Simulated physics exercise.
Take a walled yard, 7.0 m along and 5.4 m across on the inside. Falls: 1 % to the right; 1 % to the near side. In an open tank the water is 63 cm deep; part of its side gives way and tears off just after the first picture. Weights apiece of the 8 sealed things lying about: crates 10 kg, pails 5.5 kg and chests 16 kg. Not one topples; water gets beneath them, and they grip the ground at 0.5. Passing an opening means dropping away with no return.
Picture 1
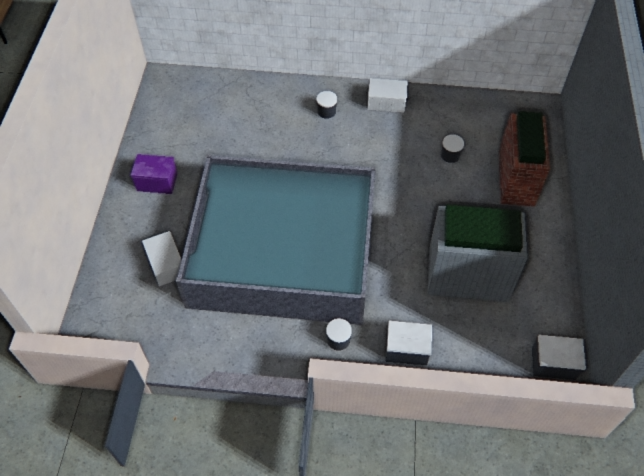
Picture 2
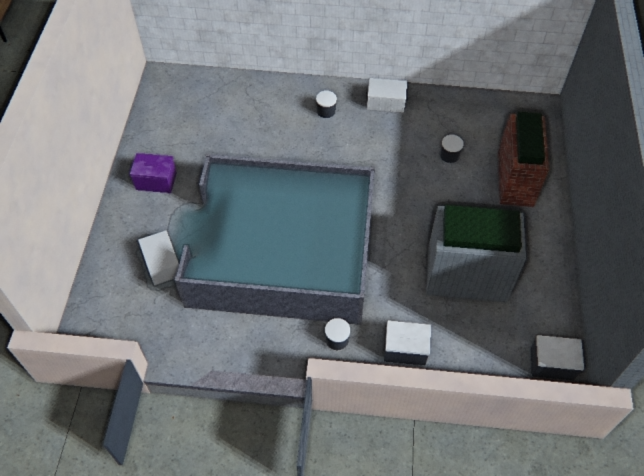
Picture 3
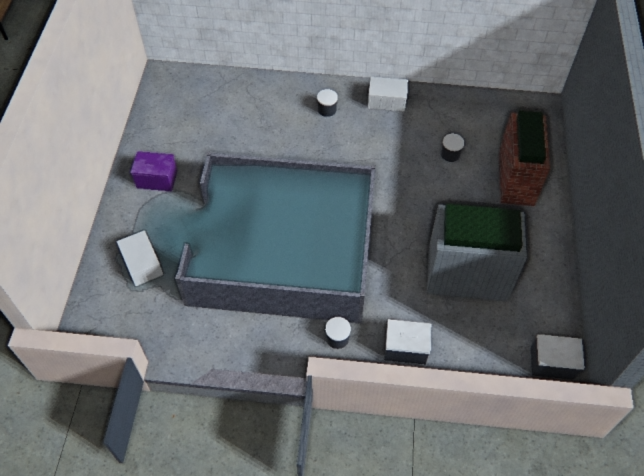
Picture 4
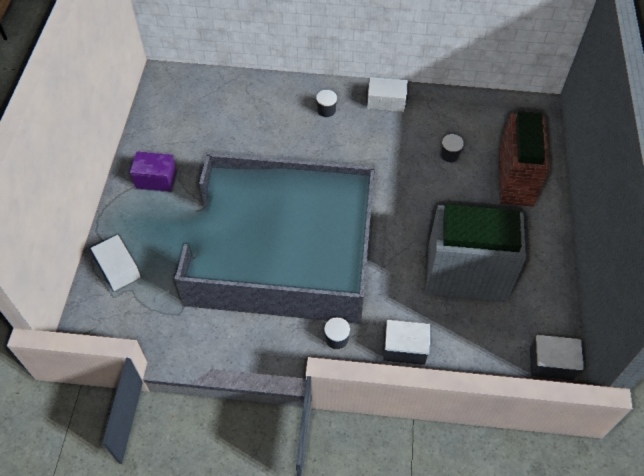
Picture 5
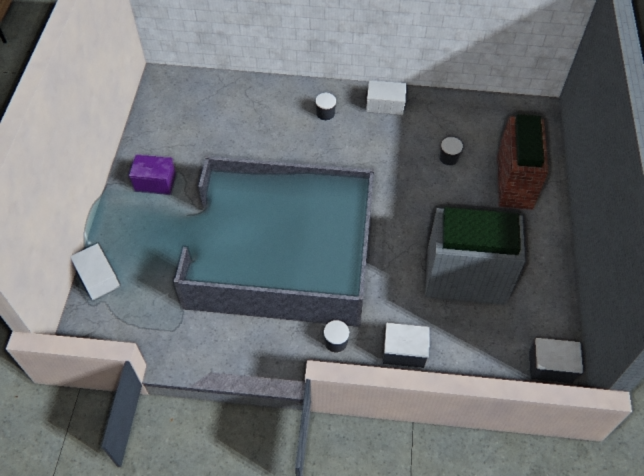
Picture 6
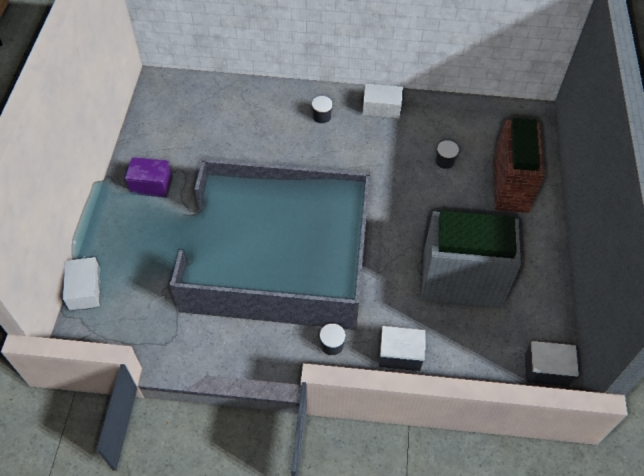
A tank's left side opens and water spreads left, pushing a white box toward the wall.
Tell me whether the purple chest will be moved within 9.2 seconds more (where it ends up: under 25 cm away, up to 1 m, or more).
Goes a long way.
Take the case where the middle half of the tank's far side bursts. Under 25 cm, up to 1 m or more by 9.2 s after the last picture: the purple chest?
My answer is that the purple chest is flushed far out.
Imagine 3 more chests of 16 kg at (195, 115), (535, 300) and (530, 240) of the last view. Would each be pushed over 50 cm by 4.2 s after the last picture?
So that's beyond the threshold, within the threshold and within the threshold, in that sequence.
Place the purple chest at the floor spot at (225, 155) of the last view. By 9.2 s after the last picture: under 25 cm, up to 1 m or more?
As it turns out, it barely budges.
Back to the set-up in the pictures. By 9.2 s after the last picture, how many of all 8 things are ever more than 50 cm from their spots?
The number is 8.
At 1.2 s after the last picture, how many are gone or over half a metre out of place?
The number by then is 2.
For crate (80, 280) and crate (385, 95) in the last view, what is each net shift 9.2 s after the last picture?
Lab note - net shifts in order: 500 cm; 300 cm.
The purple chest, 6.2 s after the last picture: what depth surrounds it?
Roughly 3 cm deep.
Then, 1.2 s after the last picture the purple chest is near (174, 135), 0.7 m from its start, aground; 0 of 8 are out; 0 afloat.
Then, 3.8 s after the last picture the purple chest is near (224, 129), 1.3 m from its start, aground; 0 of 8 are out; 1 afloat.
Then, 6.2 s after the last picture the purple chest is near (224, 129), 1.3 m from its start, aground; 0 of 8 are out; 4 afloat.
Then, 9.2 s after the last picture the purple chest is near (224, 129), 1.3 m from its start, aground; 0 of 8 are out; 7 afloat.
